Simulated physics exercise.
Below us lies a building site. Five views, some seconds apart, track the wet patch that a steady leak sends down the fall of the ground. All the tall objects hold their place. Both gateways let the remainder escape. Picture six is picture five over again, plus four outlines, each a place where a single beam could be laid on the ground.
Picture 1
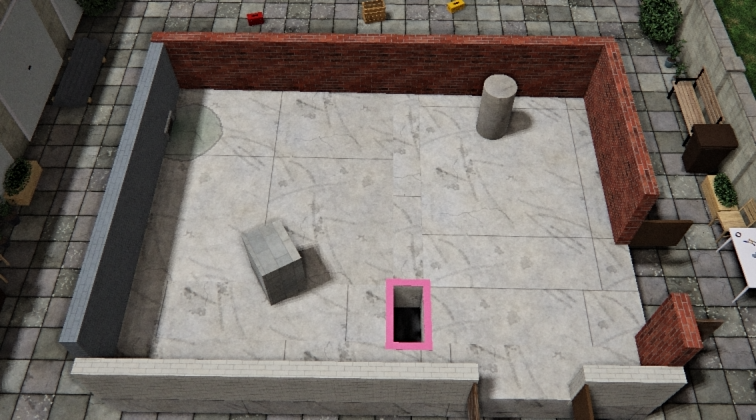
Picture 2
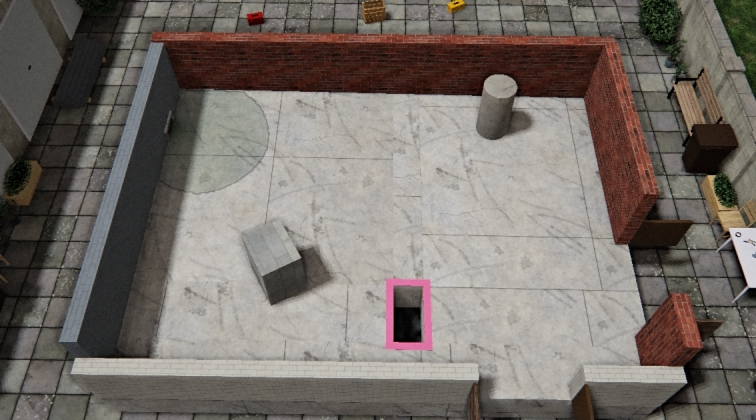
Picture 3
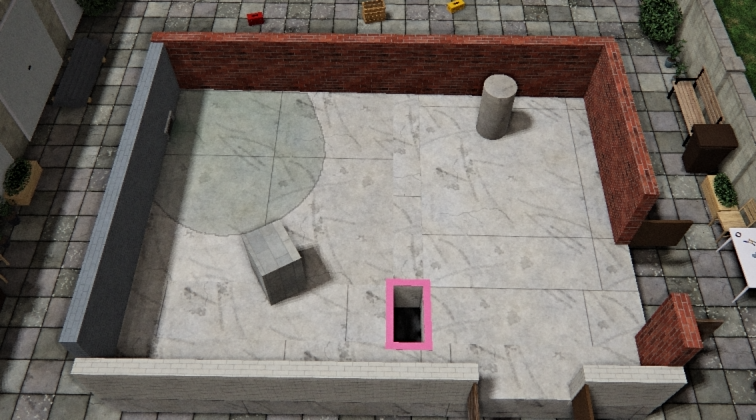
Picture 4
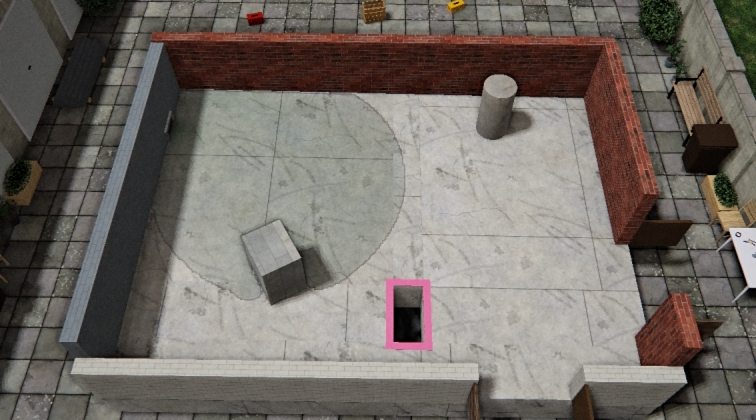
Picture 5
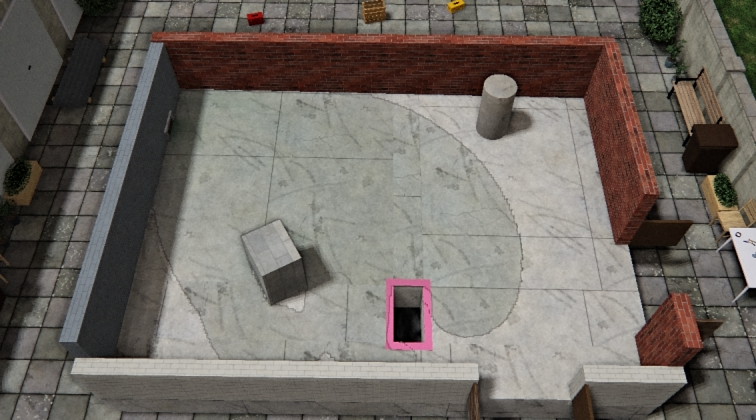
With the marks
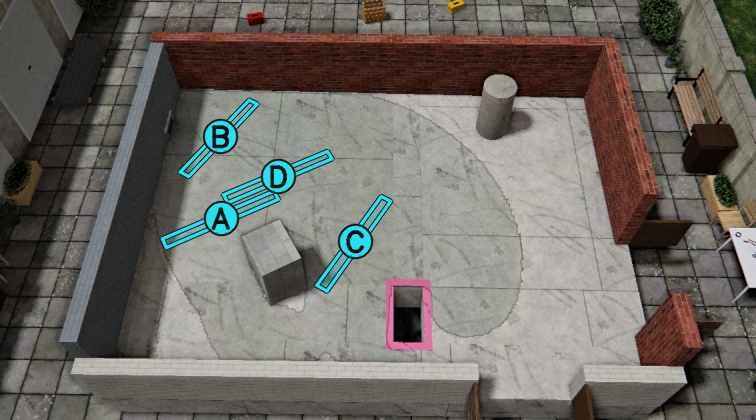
Water spreading from the left wall across a walled pale floor, passing a grey block and surrounding a pink-edged rectangular pit.
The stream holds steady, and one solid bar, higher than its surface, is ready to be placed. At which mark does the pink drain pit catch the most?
It is B.
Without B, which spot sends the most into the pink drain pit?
A.
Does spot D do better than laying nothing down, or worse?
It is worse.
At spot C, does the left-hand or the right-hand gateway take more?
The right gate.
On the marked copy, A from (164, 243) to (276, 195); B from (184, 174) to (253, 102); C from (321, 288) to (385, 198); D from (225, 198) to (329, 155).
With A, about 19 % of the stream runs into the pink drain pit, about 81 % out by the gates.
With B, about 30 % of the stream runs into the pink drain pit, about 70 % out by the gates.
With C, about 12 % of the stream runs into the pink drain pit, about 88 % out by the gates.
With D, about 12 % of the stream runs into the pink drain pit, about 88 % out by the gates.
